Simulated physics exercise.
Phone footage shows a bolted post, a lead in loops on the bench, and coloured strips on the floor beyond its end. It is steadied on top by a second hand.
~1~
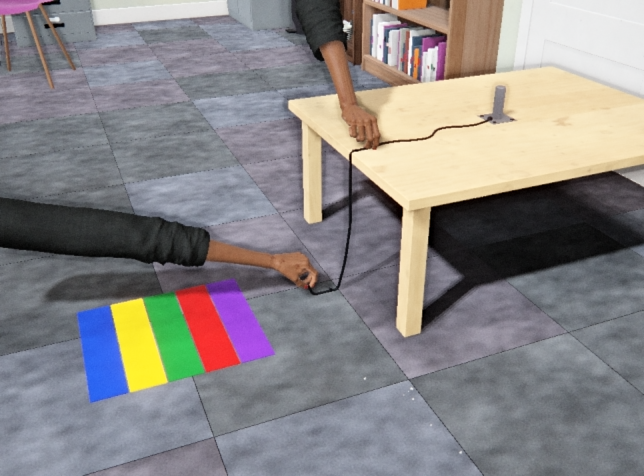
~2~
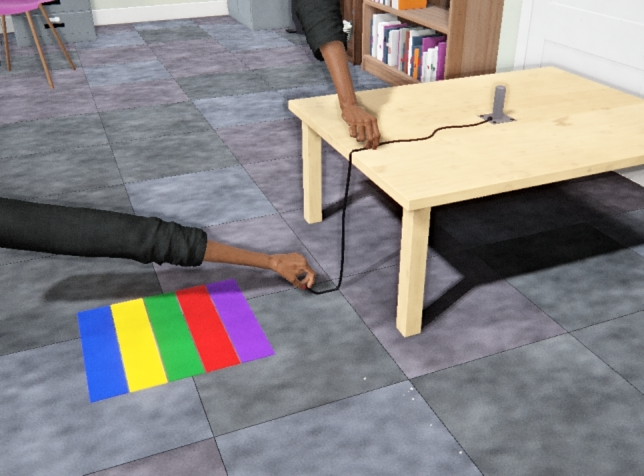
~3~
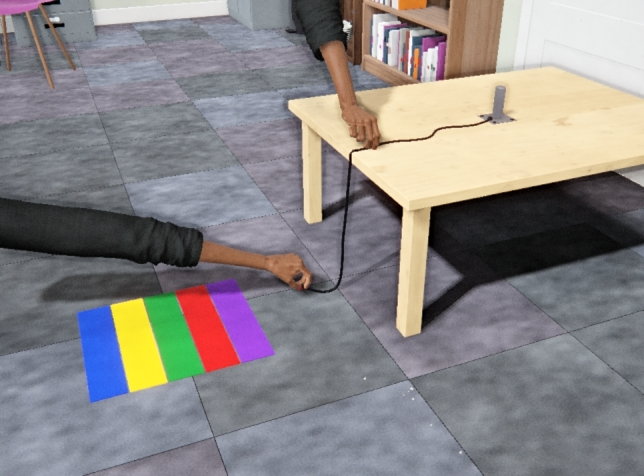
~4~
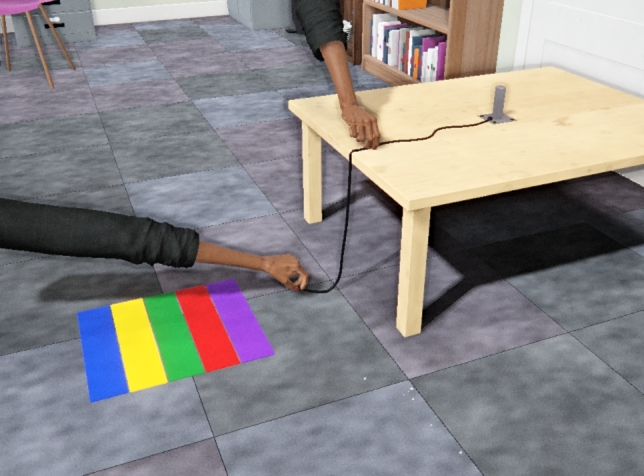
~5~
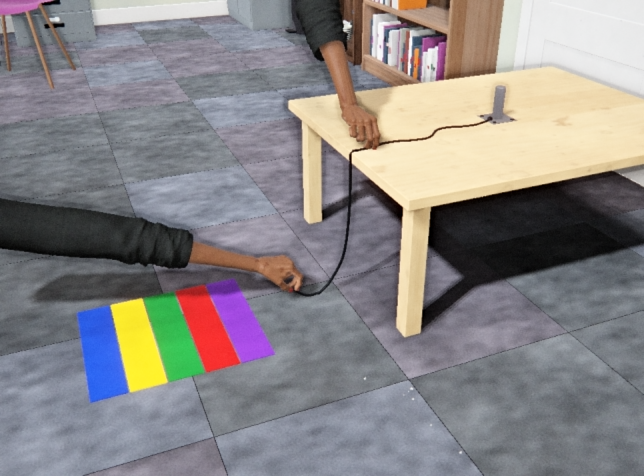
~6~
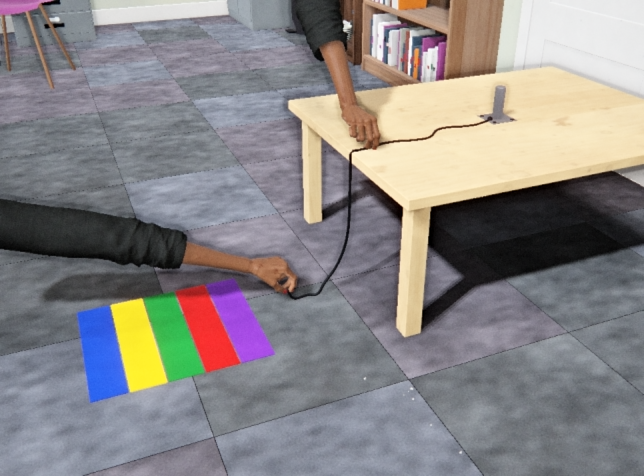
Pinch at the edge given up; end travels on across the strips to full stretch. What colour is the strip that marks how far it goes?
That strip is red.
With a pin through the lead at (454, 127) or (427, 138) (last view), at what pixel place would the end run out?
Try one ends near (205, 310), try two near (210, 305).
A little later, end near (260, 296); short of the strips.
Next, end near (224, 305); over purple.
When it is tight, end near (203, 310); over red. The red one.
